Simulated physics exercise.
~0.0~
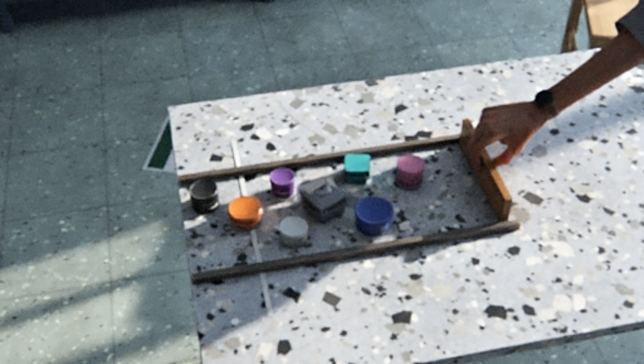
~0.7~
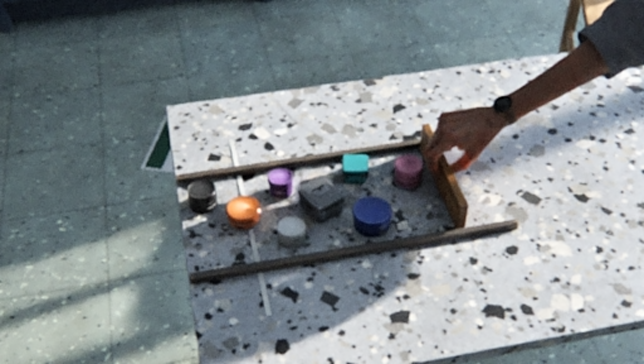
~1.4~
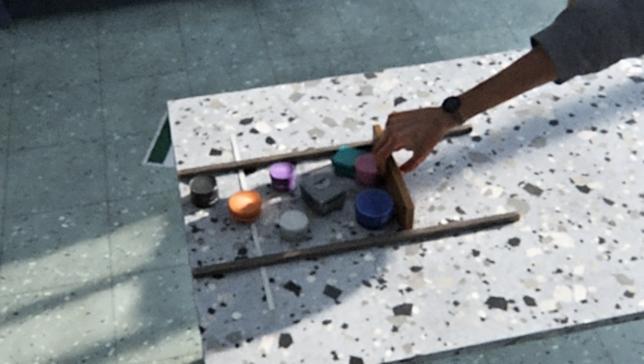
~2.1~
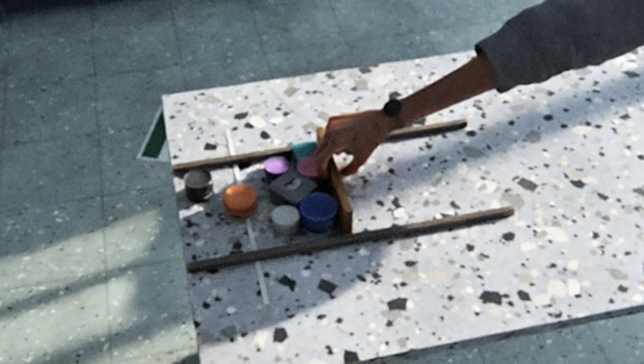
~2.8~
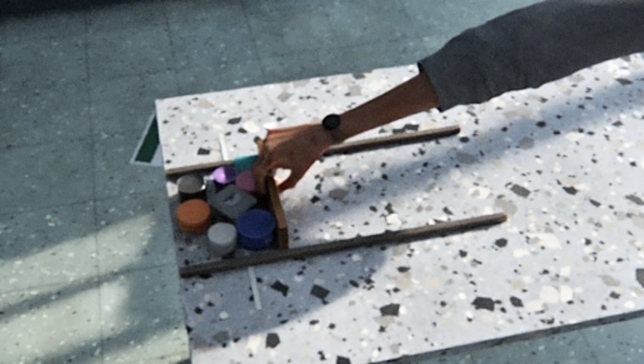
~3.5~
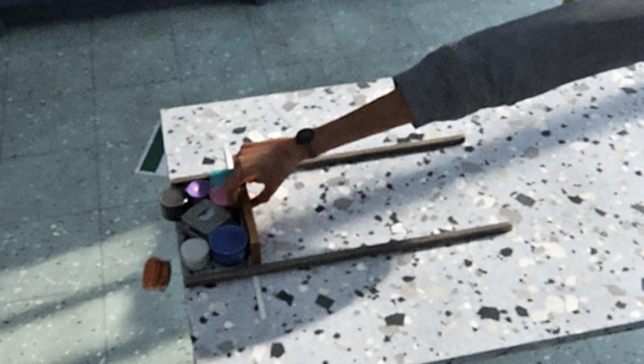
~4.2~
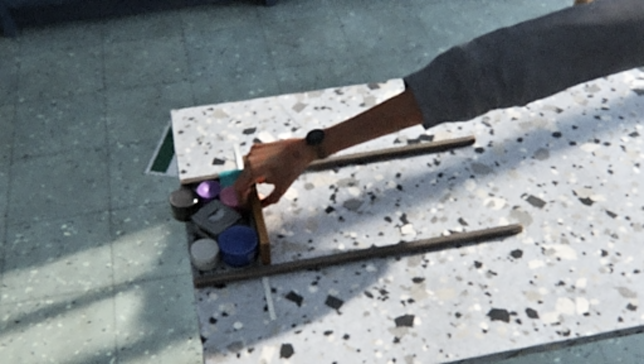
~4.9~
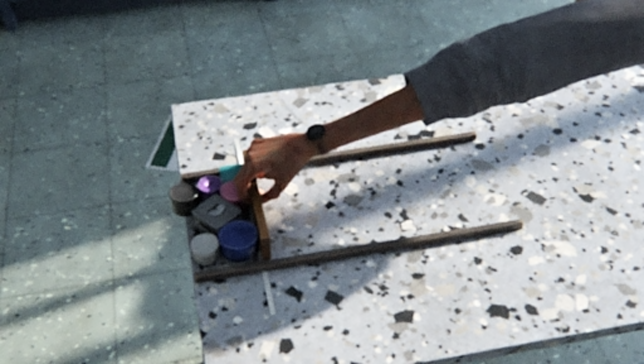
A wooden board, pushed left by a hand between two rails on a speckled table, gathered small colourful pots and tins into a tight cluster near the edge. The orange tin toppled off, and the board stopped with the rest still on the table.
